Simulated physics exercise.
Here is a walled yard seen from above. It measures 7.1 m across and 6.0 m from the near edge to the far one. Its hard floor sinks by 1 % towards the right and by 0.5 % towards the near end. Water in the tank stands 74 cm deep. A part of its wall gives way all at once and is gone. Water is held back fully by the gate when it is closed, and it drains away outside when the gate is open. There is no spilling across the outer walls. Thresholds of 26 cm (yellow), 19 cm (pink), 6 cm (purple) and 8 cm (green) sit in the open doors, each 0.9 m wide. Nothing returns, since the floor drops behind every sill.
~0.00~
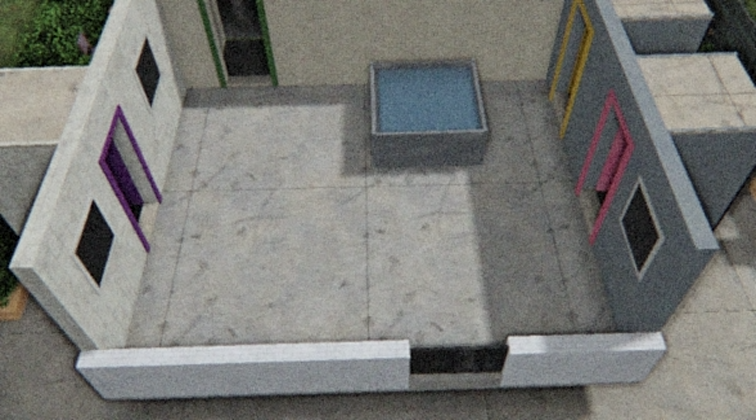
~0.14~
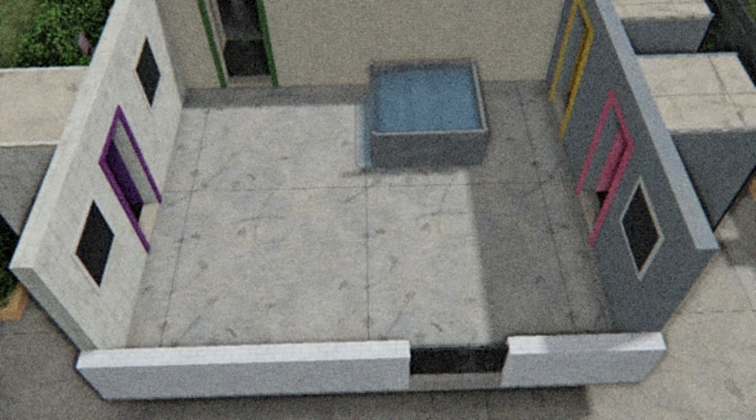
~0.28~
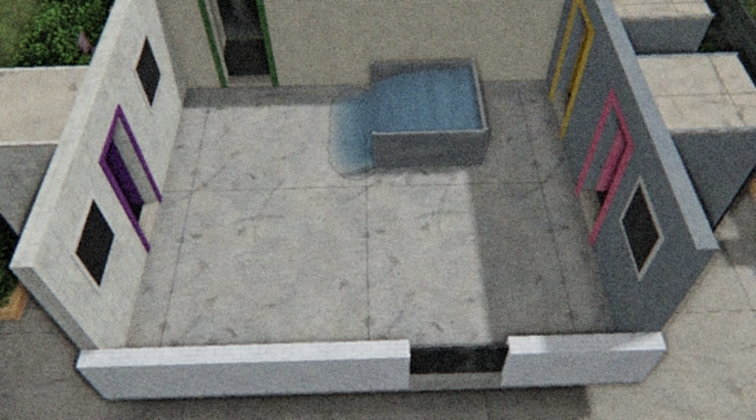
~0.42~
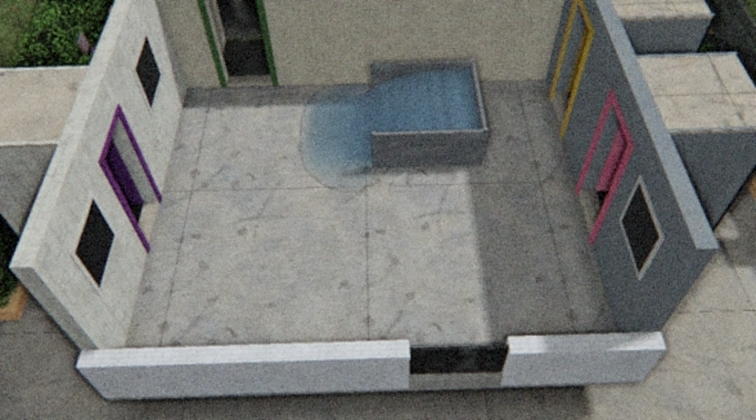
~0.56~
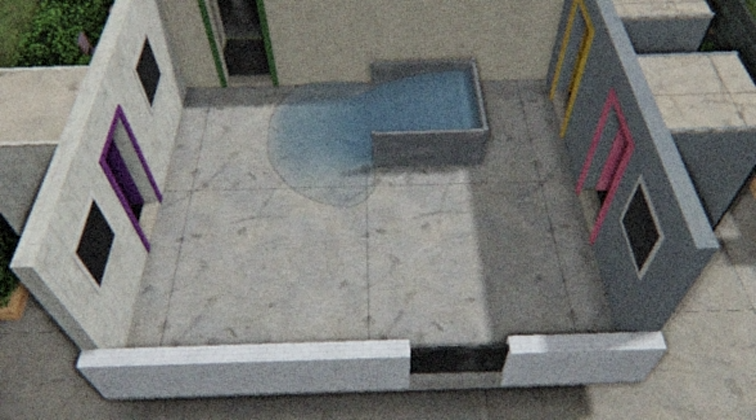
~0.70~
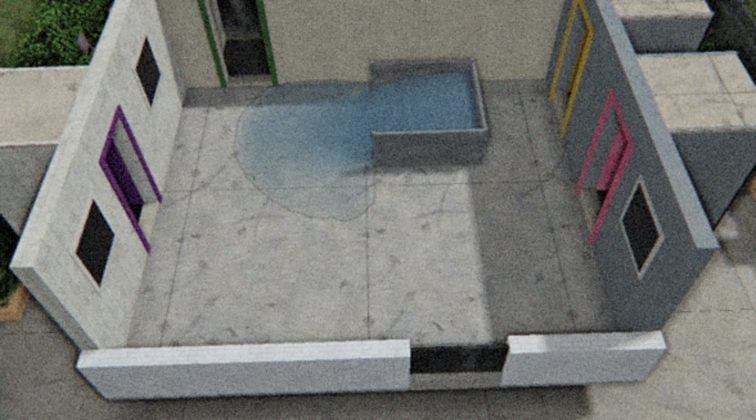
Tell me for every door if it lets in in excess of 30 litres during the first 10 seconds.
In the end yellow door: Within the limit; pink door: Within the limit; purple door: Past the limit; green door: Past the limit.
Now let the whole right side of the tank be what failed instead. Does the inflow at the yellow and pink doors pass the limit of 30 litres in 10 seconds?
Measured against that limit, yellow comes out beyond it and pink comes out short of it.
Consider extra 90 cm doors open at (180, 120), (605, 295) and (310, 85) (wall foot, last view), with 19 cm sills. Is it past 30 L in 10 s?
In sequence the answers are more than that, less than that and less than that.
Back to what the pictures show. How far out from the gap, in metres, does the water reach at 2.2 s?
Around 5.0 metres.
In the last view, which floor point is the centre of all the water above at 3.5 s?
(266, 171).
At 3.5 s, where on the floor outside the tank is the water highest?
Roughly at pixel (120, 372).
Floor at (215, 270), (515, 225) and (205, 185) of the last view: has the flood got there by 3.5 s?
In turn: Flooded, dry, flooded.
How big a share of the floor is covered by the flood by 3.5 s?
Roughly 45 percent.
After 1.4 s water covers 35 % of the floor and is deepest (42 cm) near (186, 94); yellow door not reached, pink door not reached, purple door not reached, green door 13 cm at the sill, 0 L in.
After 2.2 s water covers 40 % of the floor and is deepest (42 cm) near (194, 100); yellow door not reached, pink door not reached, purple door 17 cm at the sill, 19 L in, green door 13 cm at the sill, 7 L in.
After 3.5 s water covers 45 % of the floor and is deepest (28 cm) near (120, 372); yellow door not reached, pink door not reached, purple door 12 cm at the sill, 69 L in, green door 19 cm at the sill, 46 L in.
After 6.0 s water covers 75 % of the floor and is deepest (15 cm) near (185, 370); yellow door not reached, pink door not reached, purple door 5 cm at the sill, 84 L in, green door 7 cm at the sill, 90 L in.
After 10.0 s water covers 95 % of the floor and is deepest (16 cm) near (620, 358); yellow door 10 cm at the sill, 0 L in, pink door 11 cm at the sill, 0 L in, purple door 4 cm at the sill, 84 L in, green door 2 cm at the sill, 90 L in.
